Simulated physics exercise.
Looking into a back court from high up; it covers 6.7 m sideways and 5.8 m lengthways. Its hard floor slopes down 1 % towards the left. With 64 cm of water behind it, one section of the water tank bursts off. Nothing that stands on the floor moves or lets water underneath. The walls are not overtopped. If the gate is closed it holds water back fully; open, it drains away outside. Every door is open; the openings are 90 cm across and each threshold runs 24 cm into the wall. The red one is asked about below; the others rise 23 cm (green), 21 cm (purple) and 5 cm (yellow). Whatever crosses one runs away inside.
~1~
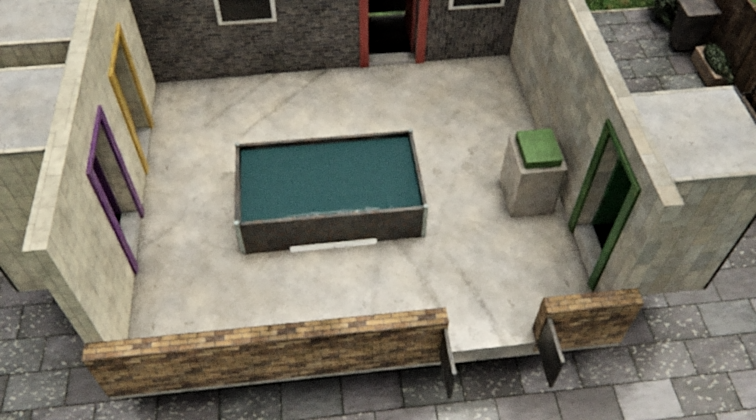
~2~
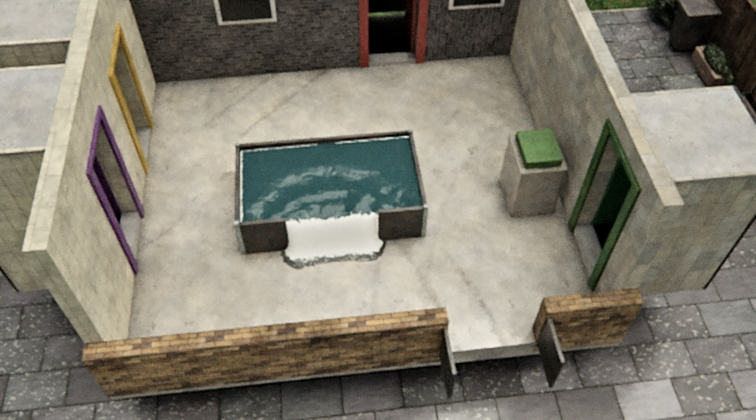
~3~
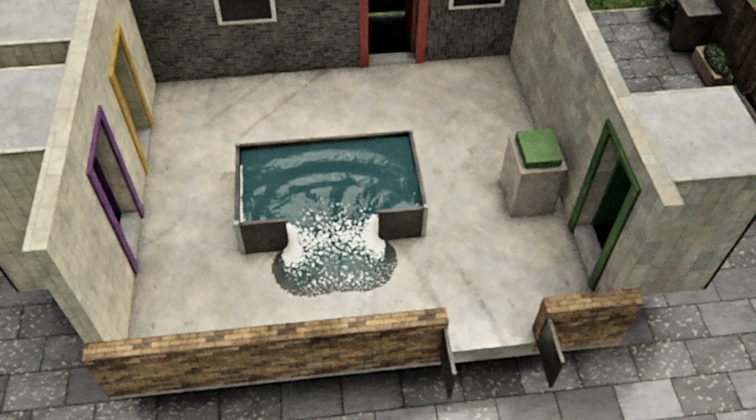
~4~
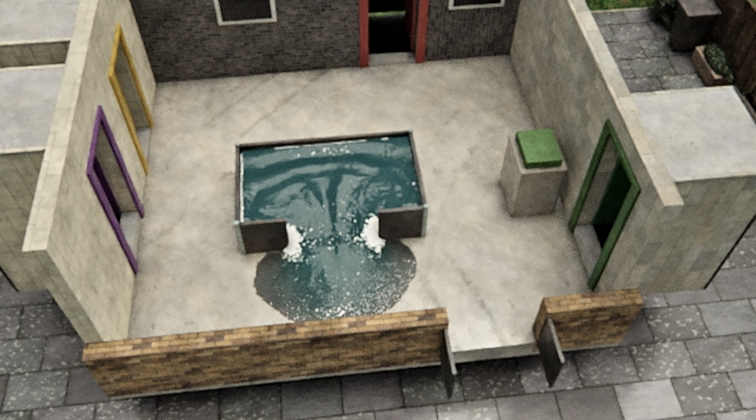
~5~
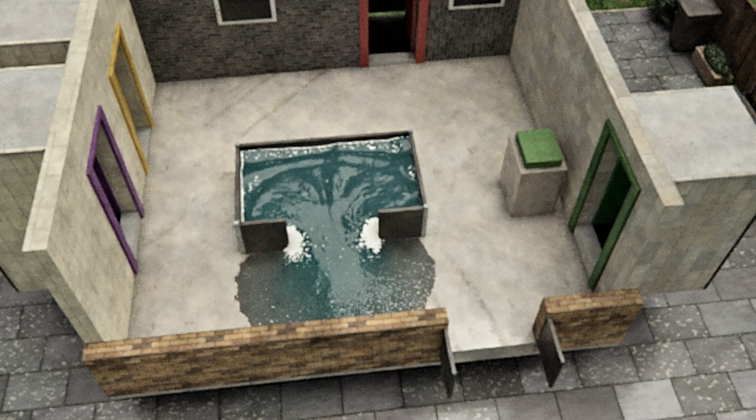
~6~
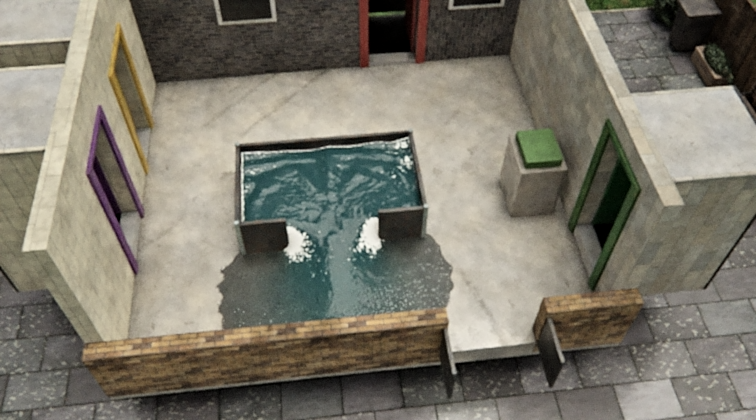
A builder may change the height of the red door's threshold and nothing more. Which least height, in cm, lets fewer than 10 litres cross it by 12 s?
At least 7 cm or so.
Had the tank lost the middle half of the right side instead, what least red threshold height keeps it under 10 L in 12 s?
Some 5.0 cm.
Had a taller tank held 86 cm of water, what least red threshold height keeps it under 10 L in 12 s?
Then roughly 10.0 cm.
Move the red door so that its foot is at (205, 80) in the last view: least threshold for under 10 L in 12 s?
Roughly 12.5 cm.
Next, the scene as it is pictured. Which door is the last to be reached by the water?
The red one.
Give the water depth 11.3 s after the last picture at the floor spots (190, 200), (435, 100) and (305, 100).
About 5, 7 and 5 cm.
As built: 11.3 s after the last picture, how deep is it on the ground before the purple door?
About 5.5 cm.
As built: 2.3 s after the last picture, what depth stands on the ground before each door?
In cm: Green 16, purple 11, red 0, yellow 2.
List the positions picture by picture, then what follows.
The water tank at (329, 178) is whole and still, 64 cm deep; the red door at (393, 21) is dry, in the first picture.
The gap is at (334, 233), the front 0.3 m out at (293, 262); the back of the water tank holds 64 cm, in the second picture.
Water pours out at (334, 235) and has run 0.8 m, to (307, 291); about 11 cm deep outside, 63 cm at the back, in the third picture.
The front is at (309, 320), 1.3 m from the gap at (334, 235); 2.3 m2 of floor is wet, 57 cm left at the back, in the fourth picture.
The front is at a hidden place, 1.8 m from the gap at (334, 235); 3.7 m2 of floor is wet, 54 cm left at the back, in the fifth picture.
Water pours out at (334, 235) and has run 1.9 m, to a hidden place; about 6 cm deep outside, 59 cm at the back; the red door at (393, 21), 4.2 m from the gap, is still 4.1 m from the nearest water, in the sixth picture.
Then, 0.7 s after the last picture water covers 15 % of the floor, deepest (46 cm) near (336, 336); it has not reached the red door.
Then, 2.3 s after the last picture water covers 40 % of the floor, deepest (31 cm) near (139, 369); it has not reached the red door.
Then, 11.3 s after the last picture water covers 100 % of the floor, deepest (10 cm) near (125, 371); 7 cm at the red door, 9 litres in over its 7 cm threshold.
At the red door as built, the water peaked near 10 cm, 7.7 s after the last picture.
With a threshold of 5.5 cm, 22 litres would have come in within the 12 s; with 7.5 cm, 6 litres. So under 10 litres takes about 7 cm.
